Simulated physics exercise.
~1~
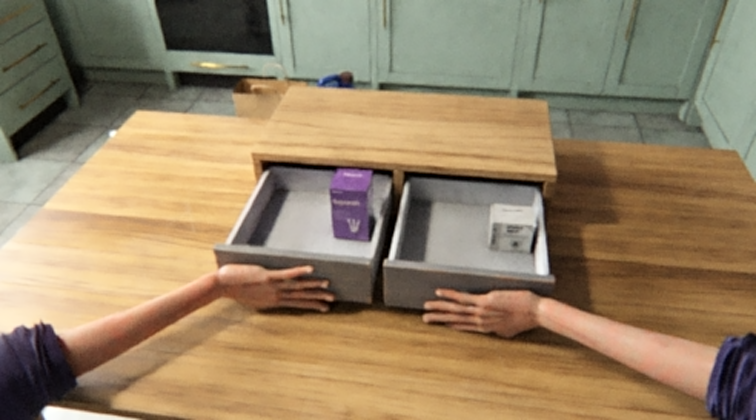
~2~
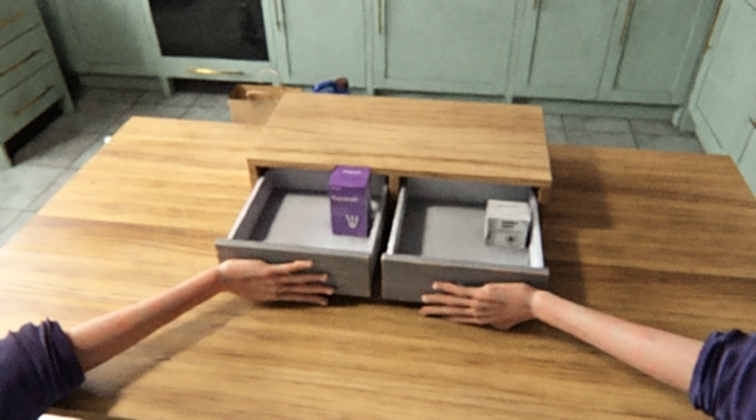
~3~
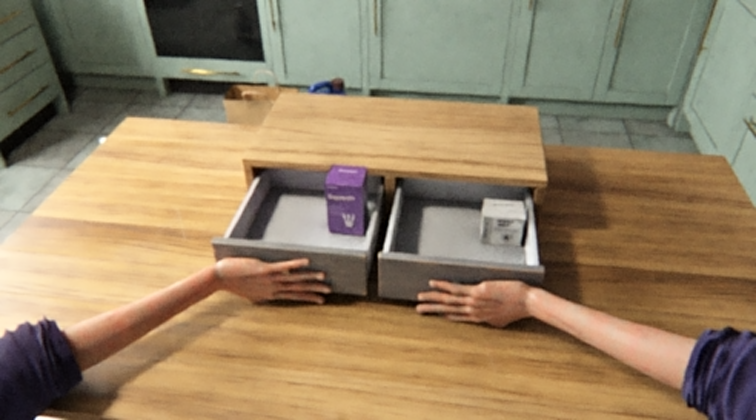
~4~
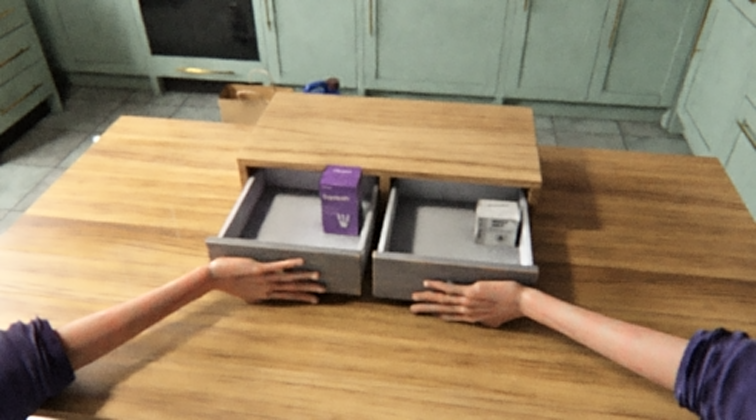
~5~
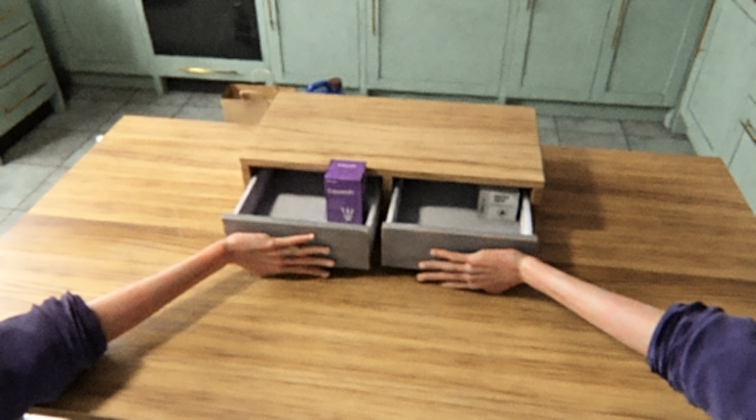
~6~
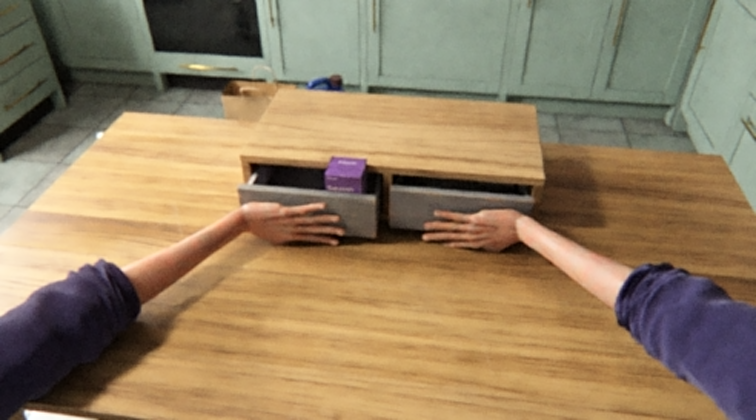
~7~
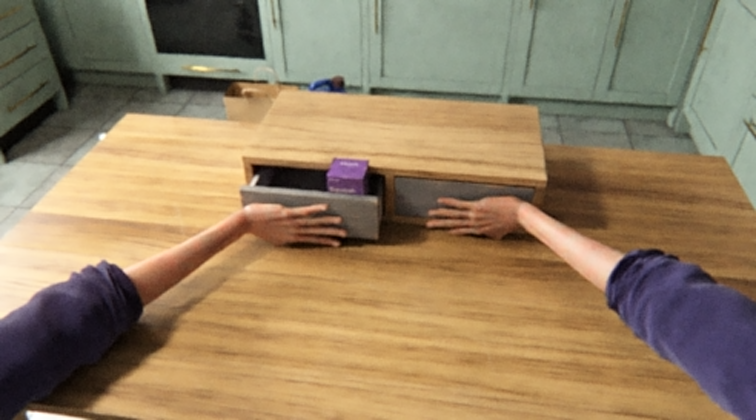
In the video, two hands push the open drawers of a low wooden cabinet inwards, the left holding an upright purple carton and the right a white one. The right drawer closes flush, while the left stays ajar with the purple carton still showing.
